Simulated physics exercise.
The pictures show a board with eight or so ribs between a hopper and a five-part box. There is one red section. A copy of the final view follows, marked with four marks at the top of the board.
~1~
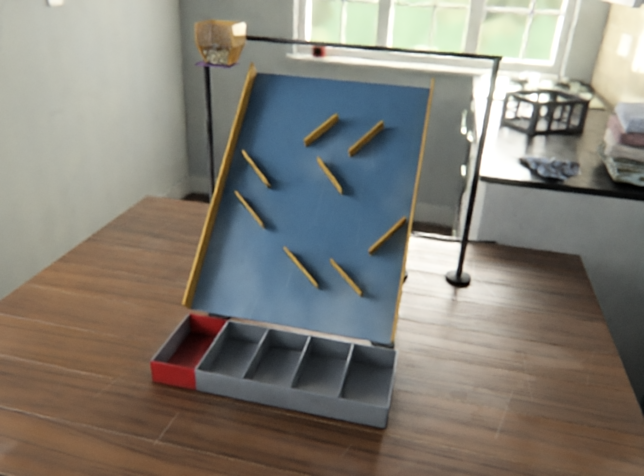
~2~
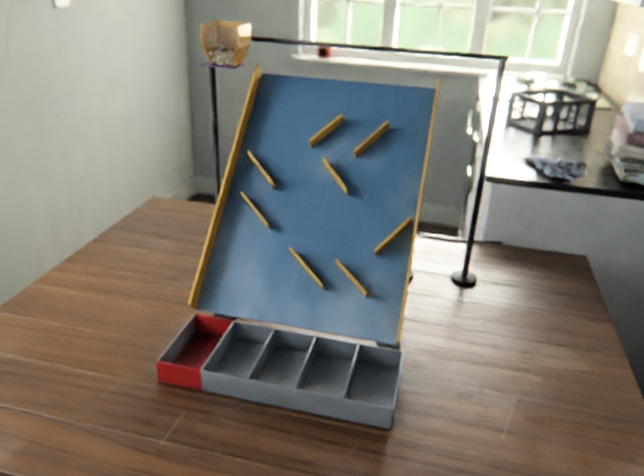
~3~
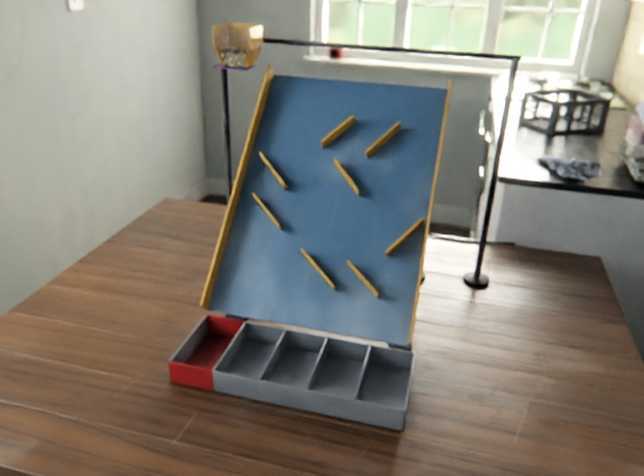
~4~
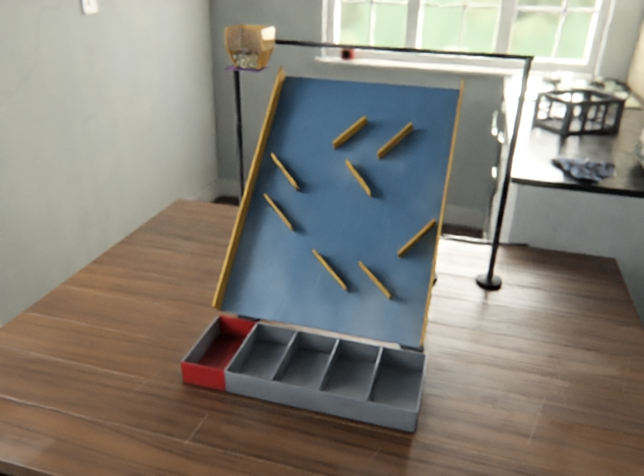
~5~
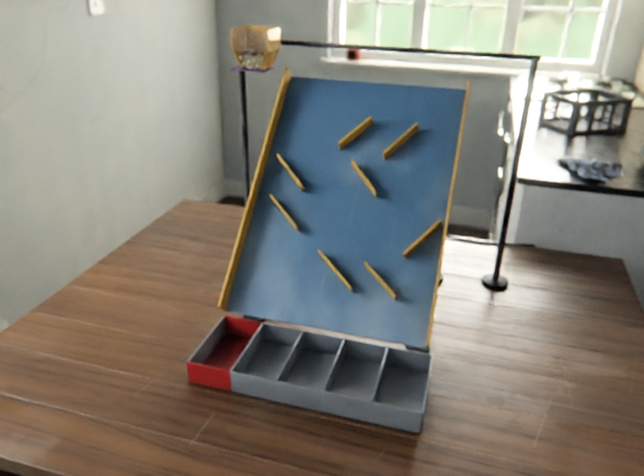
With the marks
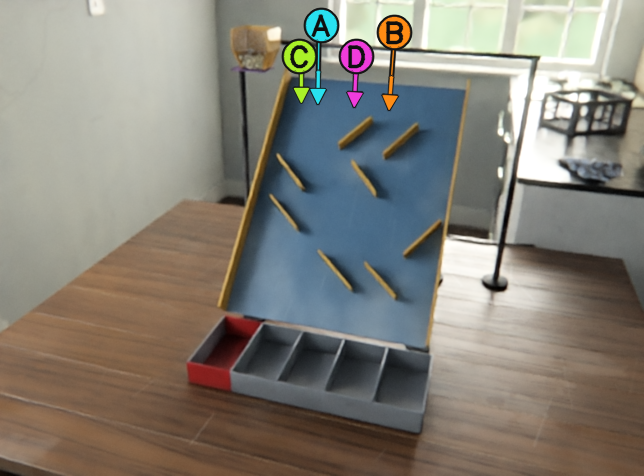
The view drifted slightly so the whole scene slid a little to the right, while the blue board with yellow ribs, the hopper, and the five-part box with its red left section all stayed still.
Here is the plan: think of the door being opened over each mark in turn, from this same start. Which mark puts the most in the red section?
The answer is mark C.
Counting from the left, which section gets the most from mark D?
It is the second one.
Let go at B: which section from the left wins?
The fifth from the left.
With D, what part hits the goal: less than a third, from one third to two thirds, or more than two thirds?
Mark D gives less than a third.
On the marked copy, mark A meets the board at (317, 98); mark B meets the board at (389, 104); mark C meets the board at (301, 97); mark D meets the board at (354, 101).
If A is chosen, a small share in the red section, the bulk in other sections.
If B is chosen, none at all in the red section, all but a few in other sections.
If C is chosen, close to a third in the red section, close to half in other sections, a small share held on the board.
If D is chosen, only a few in the red section, all but a few in other sections.
